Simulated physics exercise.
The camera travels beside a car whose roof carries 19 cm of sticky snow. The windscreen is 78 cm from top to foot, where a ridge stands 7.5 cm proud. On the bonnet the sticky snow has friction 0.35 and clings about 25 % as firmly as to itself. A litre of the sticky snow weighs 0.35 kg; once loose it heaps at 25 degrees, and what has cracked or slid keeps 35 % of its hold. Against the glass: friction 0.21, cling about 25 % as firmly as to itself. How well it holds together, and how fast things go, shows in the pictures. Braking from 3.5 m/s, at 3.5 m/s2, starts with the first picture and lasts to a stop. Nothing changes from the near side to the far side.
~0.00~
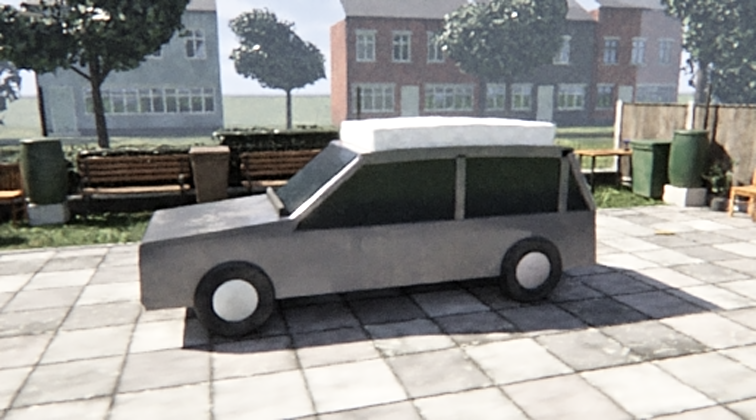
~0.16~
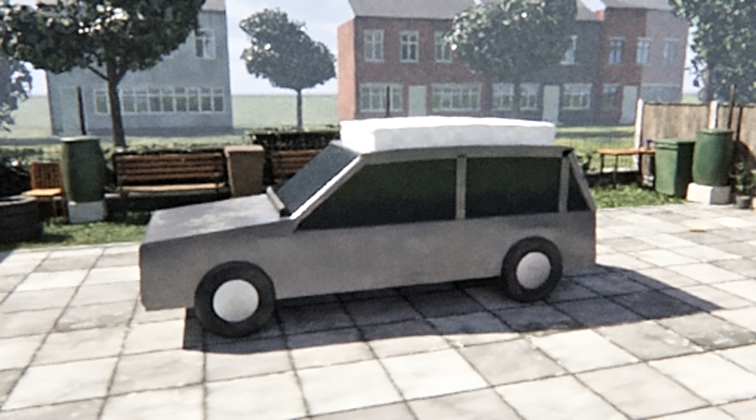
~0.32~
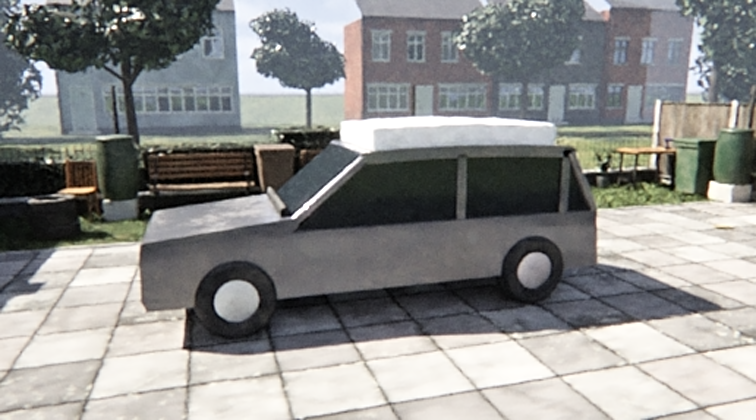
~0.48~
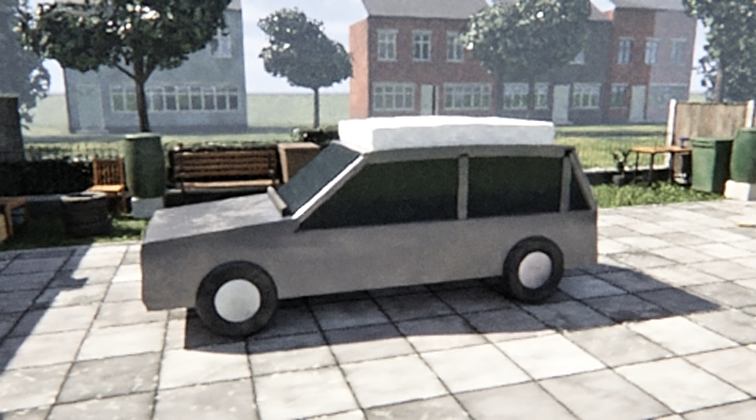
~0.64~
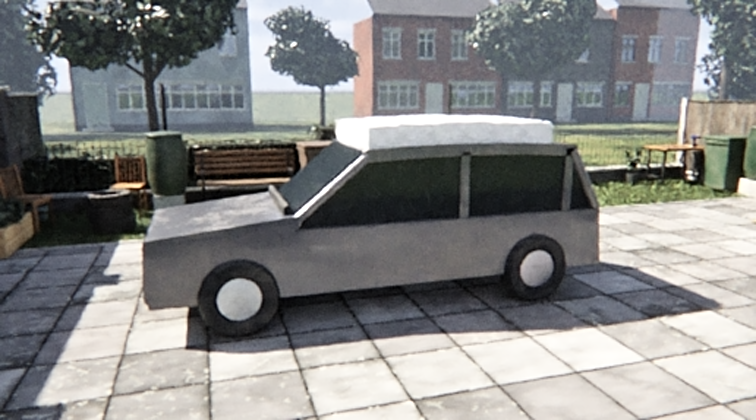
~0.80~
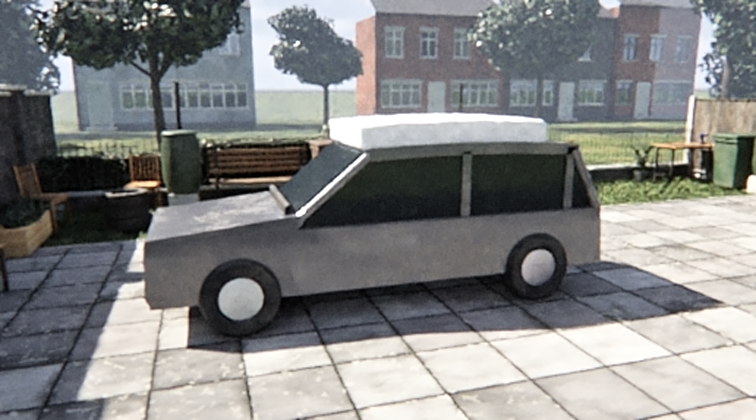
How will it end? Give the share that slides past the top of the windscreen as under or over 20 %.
It comes out over 20 %.
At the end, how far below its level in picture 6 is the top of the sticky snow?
About 0 cm.
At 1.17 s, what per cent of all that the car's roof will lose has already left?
About 60 %.
After 1.17 s, 80 % of the snow is on the roof, 20 % on the glass, none on the bonnet and none has gone off the nose.
After 1.62 s, 68 % of the snow is on the roof, 18 % on the glass, 14 % on the bonnet and none has gone off the nose.
After 2.06 s, 68 % of the snow is on the roof, 15 % on the glass, 17 % on the bonnet and none has gone off the nose.
After 2.50 s, 68 % of the snow is on the roof, 14 % on the glass, 17 % on the bonnet and none has gone off the nose.
After 2.80 s, 68 % of the snow is on the roof, 14 % on the glass, 17 % on the bonnet and none has gone off the nose.
